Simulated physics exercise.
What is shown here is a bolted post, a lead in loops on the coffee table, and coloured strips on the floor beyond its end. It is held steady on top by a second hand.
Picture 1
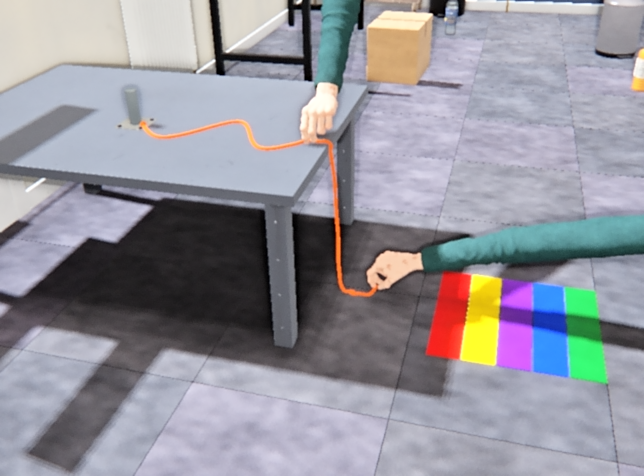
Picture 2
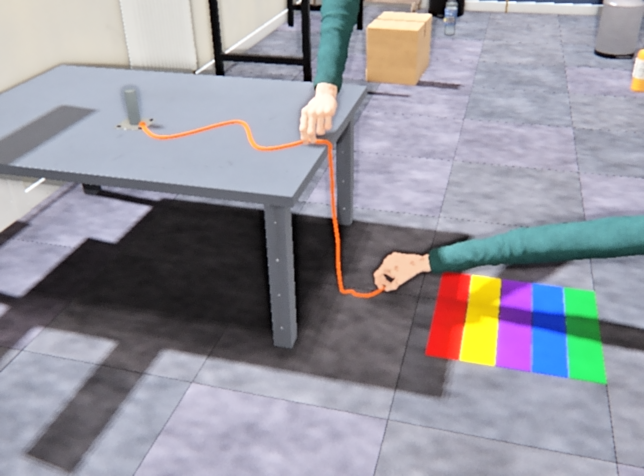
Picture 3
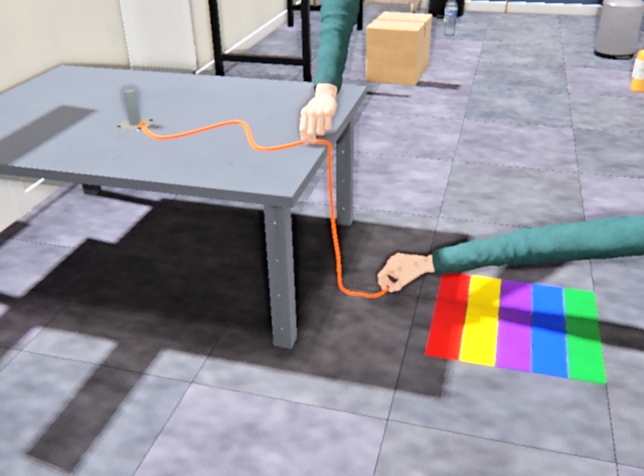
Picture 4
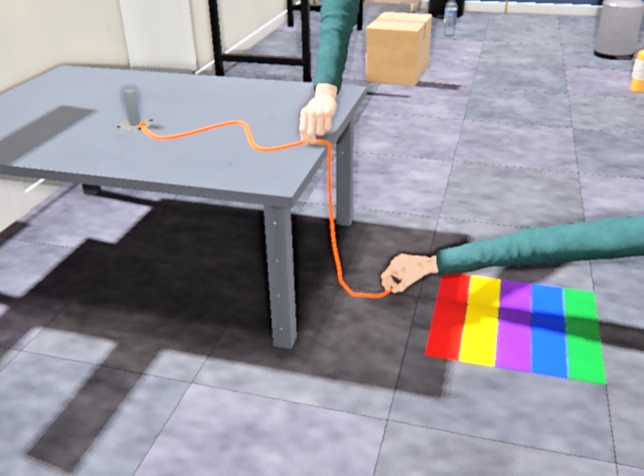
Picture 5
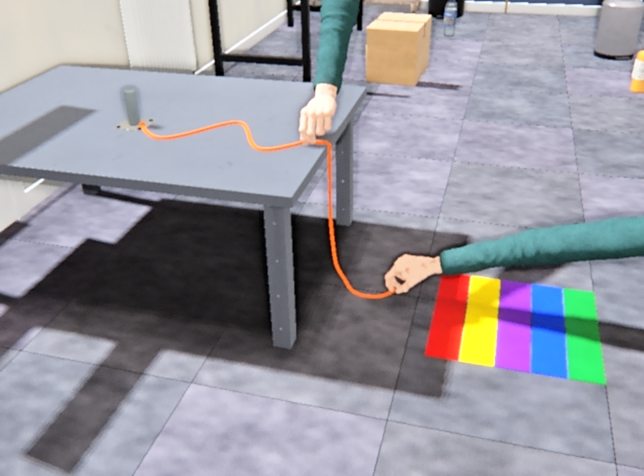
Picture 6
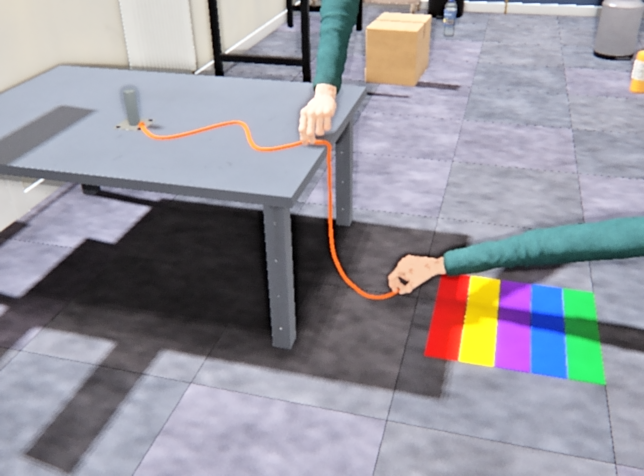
A hand held an orange cord down at the edge of a grey table while another hand, near the floor, drew its lower end slightly right, toward the coloured strips, smoothing the hanging bend.
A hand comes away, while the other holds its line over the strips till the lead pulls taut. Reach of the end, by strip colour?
Green.
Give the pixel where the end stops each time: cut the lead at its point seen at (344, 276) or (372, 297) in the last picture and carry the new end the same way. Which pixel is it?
About (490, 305), then (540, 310).
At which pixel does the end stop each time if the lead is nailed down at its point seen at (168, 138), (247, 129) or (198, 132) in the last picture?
(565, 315); (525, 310); (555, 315).
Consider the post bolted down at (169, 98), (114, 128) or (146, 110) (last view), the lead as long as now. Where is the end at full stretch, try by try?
One per try, in order: (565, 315), (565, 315), (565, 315).
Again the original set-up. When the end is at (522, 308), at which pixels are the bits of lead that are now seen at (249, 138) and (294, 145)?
The first sits at about (303, 142) and the second at about (339, 186).
A little later, end near (522, 308); over purple.
Next, end near (560, 313); over blue.
When it is tight, end near (584, 317); over green. It halts on the green strip.
